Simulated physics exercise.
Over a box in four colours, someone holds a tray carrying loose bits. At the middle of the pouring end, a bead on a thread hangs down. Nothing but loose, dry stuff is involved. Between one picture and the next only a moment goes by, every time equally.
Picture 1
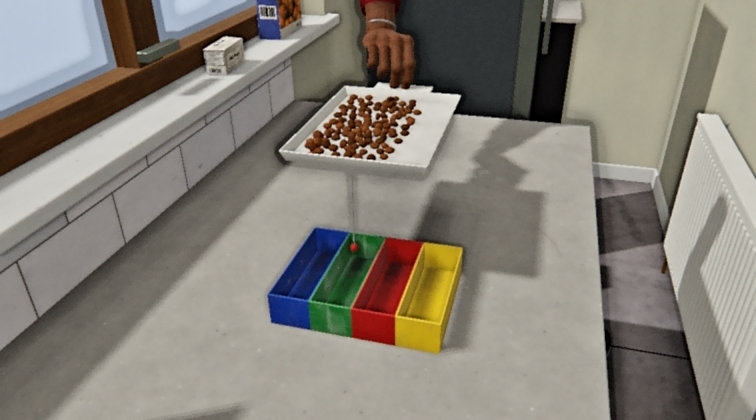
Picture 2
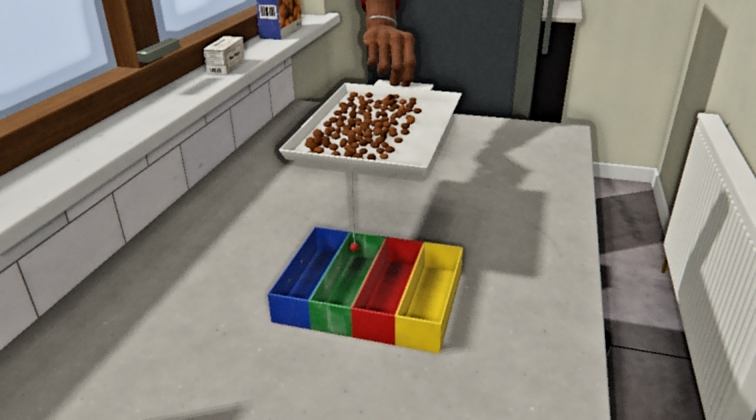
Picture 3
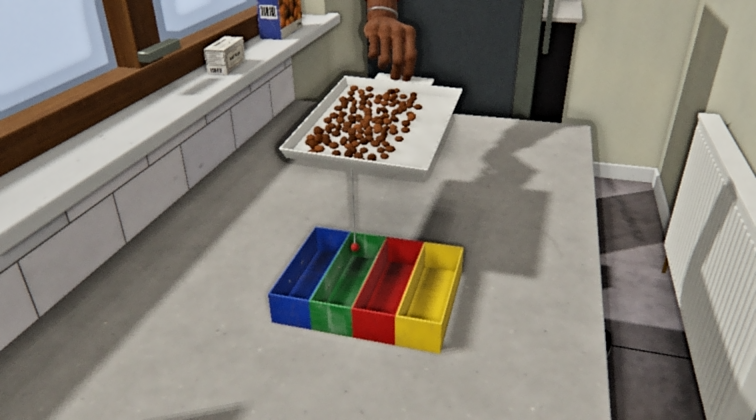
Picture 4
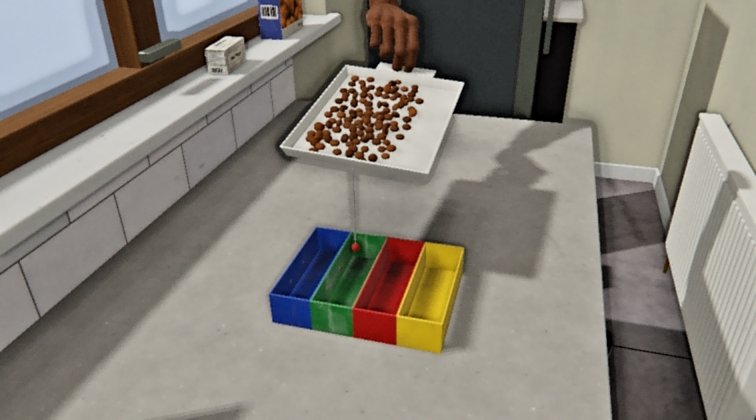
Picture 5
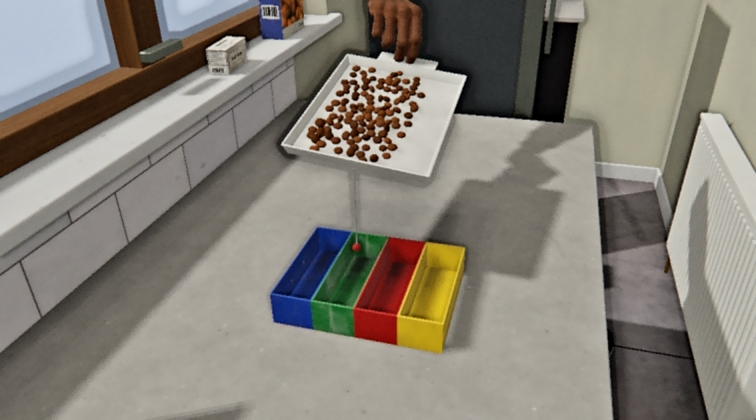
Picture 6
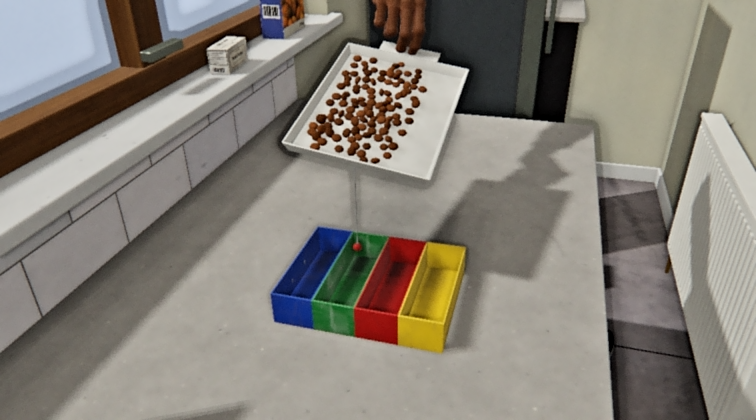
We see a hand holding a white tray of small brown pieces above a box with blue, green, red and yellow cells, a bead hanging below; the tray starts level, then gradually tilts, its near right corner lowest.
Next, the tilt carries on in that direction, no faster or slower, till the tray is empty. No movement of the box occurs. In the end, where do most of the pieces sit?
Most sit in the yellow cell.
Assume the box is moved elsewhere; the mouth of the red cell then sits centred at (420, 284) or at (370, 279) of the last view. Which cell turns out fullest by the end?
Try 1 - red; try 2 - the yellow cell.
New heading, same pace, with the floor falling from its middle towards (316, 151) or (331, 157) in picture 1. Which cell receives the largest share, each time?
The blue cell, then the blue one.
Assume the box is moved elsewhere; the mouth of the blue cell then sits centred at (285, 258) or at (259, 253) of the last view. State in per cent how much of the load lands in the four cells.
60 %, 10 %.
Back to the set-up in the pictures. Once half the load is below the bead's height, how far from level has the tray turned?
I'd put it at about 75 degrees.
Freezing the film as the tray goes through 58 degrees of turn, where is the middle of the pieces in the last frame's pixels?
Somewhere near pixel (406, 165).
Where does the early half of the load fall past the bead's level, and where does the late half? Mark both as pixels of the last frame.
(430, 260) for the early half, (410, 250) for the late half.
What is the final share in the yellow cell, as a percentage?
Somewhere around 60 percent, I'd say.
Shortly afterwards, tray tipped steeply; the bulk on the tray; only a few in the yellow cell; near a quarter falling or outside the box.
Next, tray tipped right over; a little on the tray; near half in the yellow cell; near a quarter in the red cell; only a few in the green cell; a little falling or outside the box.
Some moments later, tray tipped past a quarter turn; near half in the yellow cell; near a third in the red cell; only a few in the green cell; only a few falling or outside the box.
In the end, tray tipped past a quarter turn; near half in the yellow cell; near a third in the red cell; only a few in the green cell; none at all in the blue cell; only a few outside the box.
